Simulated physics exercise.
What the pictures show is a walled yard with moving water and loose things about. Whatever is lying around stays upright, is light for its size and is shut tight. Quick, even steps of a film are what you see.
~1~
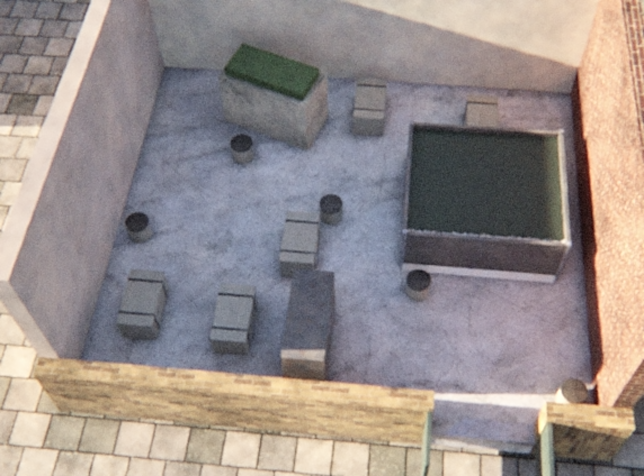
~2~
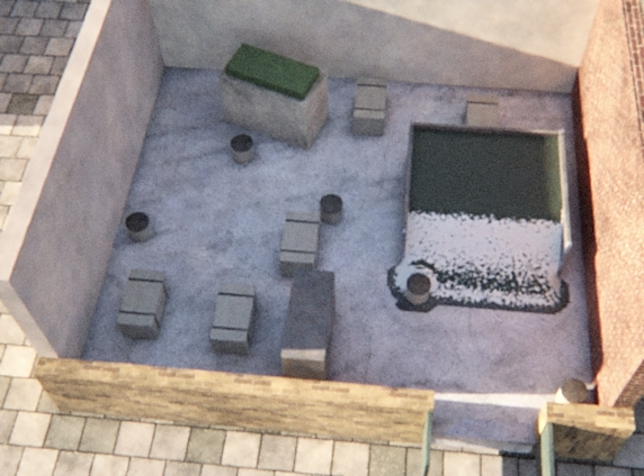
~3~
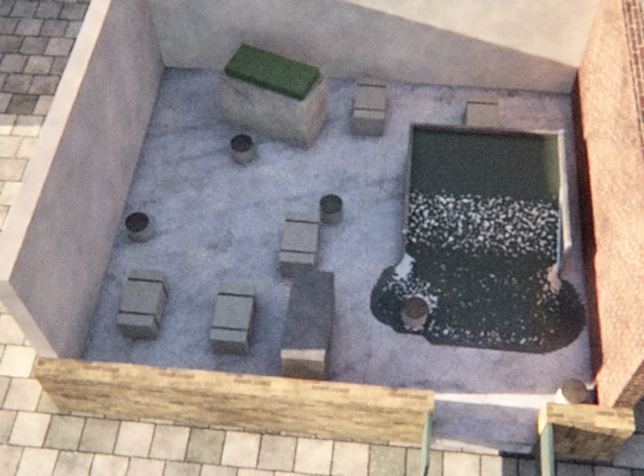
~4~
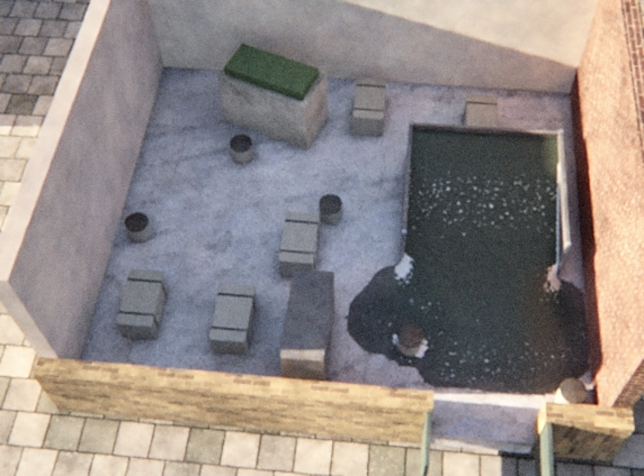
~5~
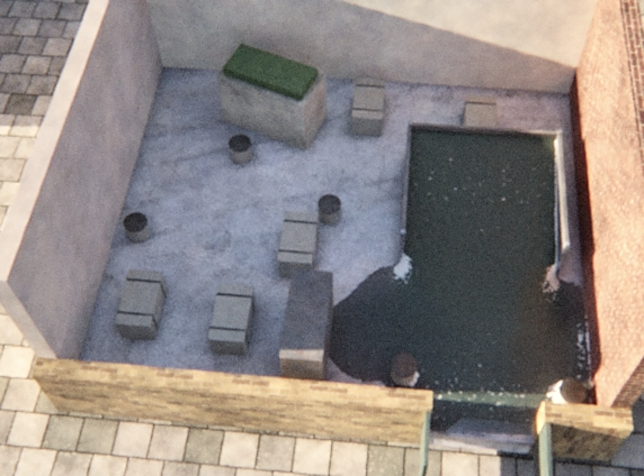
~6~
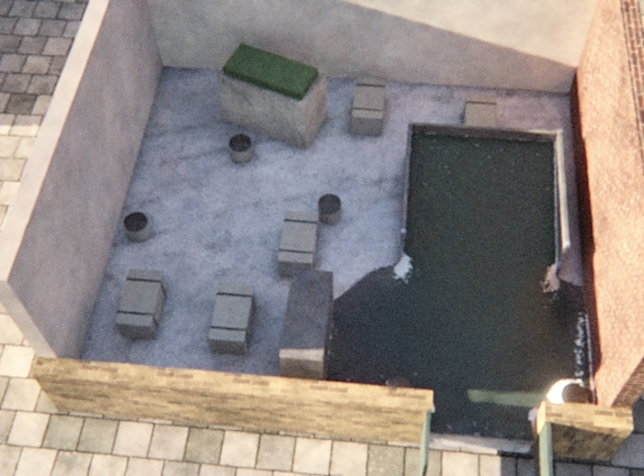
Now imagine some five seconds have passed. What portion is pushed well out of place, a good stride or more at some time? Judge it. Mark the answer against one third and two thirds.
Fewer than a third of them.
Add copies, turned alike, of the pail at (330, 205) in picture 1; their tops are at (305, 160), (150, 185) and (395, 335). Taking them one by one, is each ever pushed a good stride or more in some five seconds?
One by one: Hardly budges; hardly budges; knocked well away.
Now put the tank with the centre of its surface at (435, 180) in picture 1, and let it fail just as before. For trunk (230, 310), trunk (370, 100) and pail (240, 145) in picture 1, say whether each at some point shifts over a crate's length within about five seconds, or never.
Result per object - stayed close, stayed close, stayed close.
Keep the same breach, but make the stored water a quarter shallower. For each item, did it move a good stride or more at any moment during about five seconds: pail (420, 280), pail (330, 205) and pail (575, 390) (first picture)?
Object 1: Passed the mark. Object 2: Stayed below the mark. Object 3: Passed the mark.
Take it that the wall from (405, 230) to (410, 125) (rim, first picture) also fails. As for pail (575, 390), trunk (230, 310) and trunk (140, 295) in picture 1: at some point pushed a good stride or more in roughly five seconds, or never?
Working through them in order, the first not displaced that far, the second gets shoved clear and the last gets shoved clear.
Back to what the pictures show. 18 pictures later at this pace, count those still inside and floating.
By my tally, 0.
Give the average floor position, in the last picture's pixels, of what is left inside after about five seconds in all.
Somewhere near (294, 205) in the last view.
A moment on, 1 of 10 are well off their spots; 2 afloat.
Next, 2 of 10 are well off their spots; 1 afloat.
Later, 2 of 10 are well off their spots; 0 afloat.
In the end, 3 of 10 are well off their spots, and 3 have been at some point; 0 afloat.
